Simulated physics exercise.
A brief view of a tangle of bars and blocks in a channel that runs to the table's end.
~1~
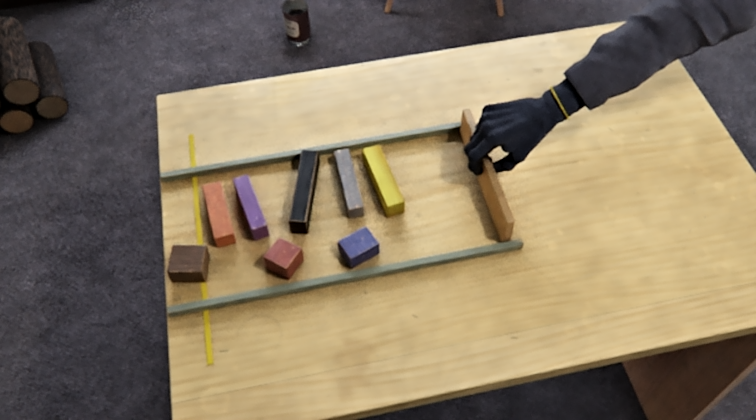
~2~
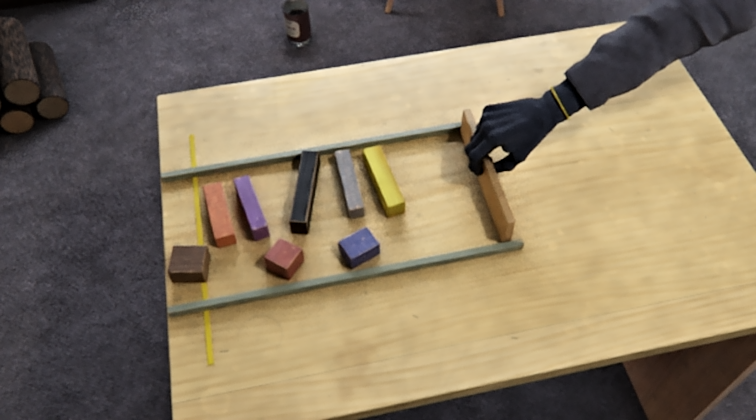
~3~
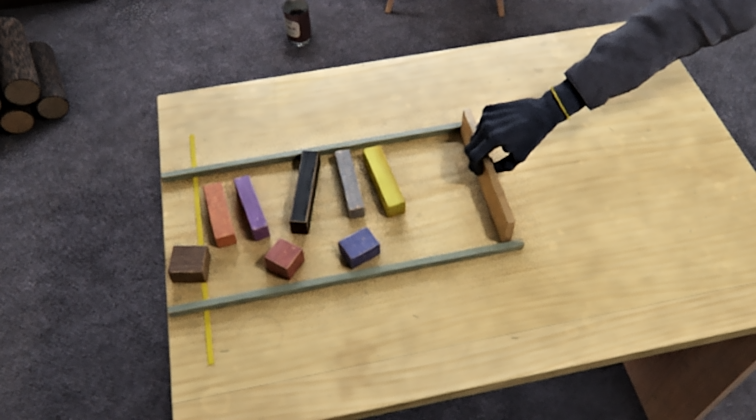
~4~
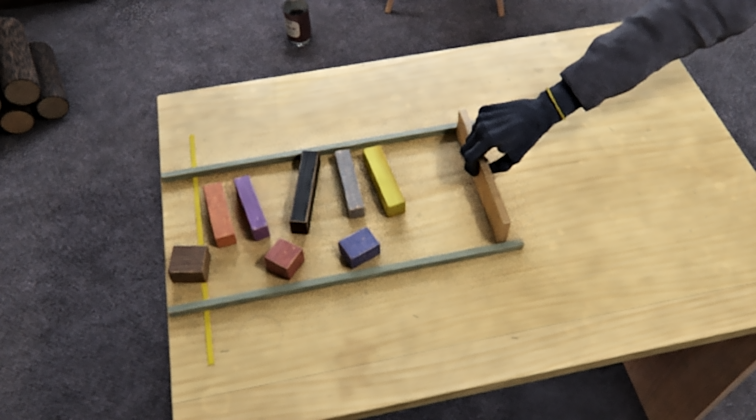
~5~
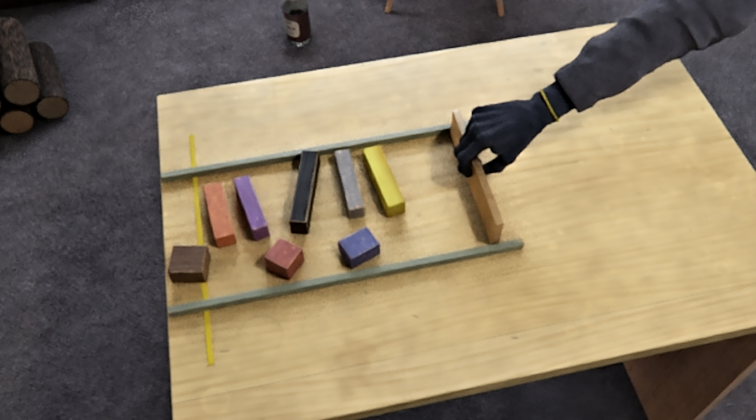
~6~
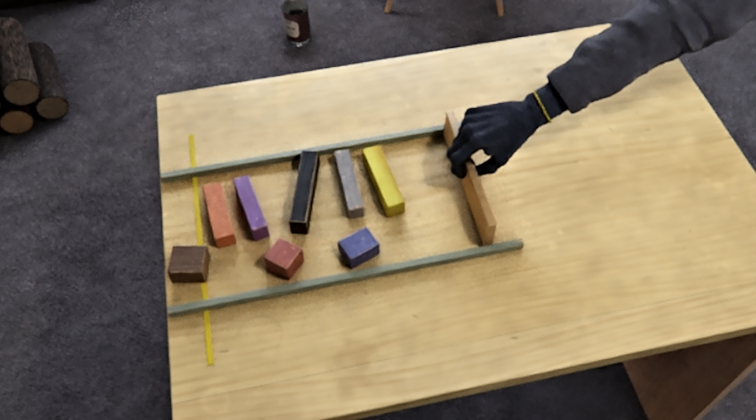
A black-gloved hand held a wooden board upright across a channel on a table, then slid it slightly left toward the colored bars and blocks, which all stayed still.
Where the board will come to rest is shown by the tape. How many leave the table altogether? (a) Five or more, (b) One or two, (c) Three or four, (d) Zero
The answer is a.
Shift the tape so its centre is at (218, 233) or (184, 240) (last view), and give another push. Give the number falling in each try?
3, then 6.
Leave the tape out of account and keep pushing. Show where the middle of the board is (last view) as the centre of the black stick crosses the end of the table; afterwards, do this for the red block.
Roughly (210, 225); for the second one, roughly (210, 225).
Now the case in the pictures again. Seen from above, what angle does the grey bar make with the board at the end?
Angle: Around 0°.
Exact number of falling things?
Count = 5.
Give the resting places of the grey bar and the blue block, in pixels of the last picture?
Result: One about (170, 215), other about (185, 275).
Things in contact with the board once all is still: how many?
Result: 2 in all.
Soon after, none off yet; brown block at rest near (189, 264); orange bar at rest near (219, 214); purple bar at rest near (251, 208).
Then, none off yet; brown block at rest near (189, 264); orange bar moving near (210, 216); purple bar moved a little near (227, 212).
By the end, the number that fall off is five or more; fallen, black stick, red block, purple bar, orange bar and brown block.
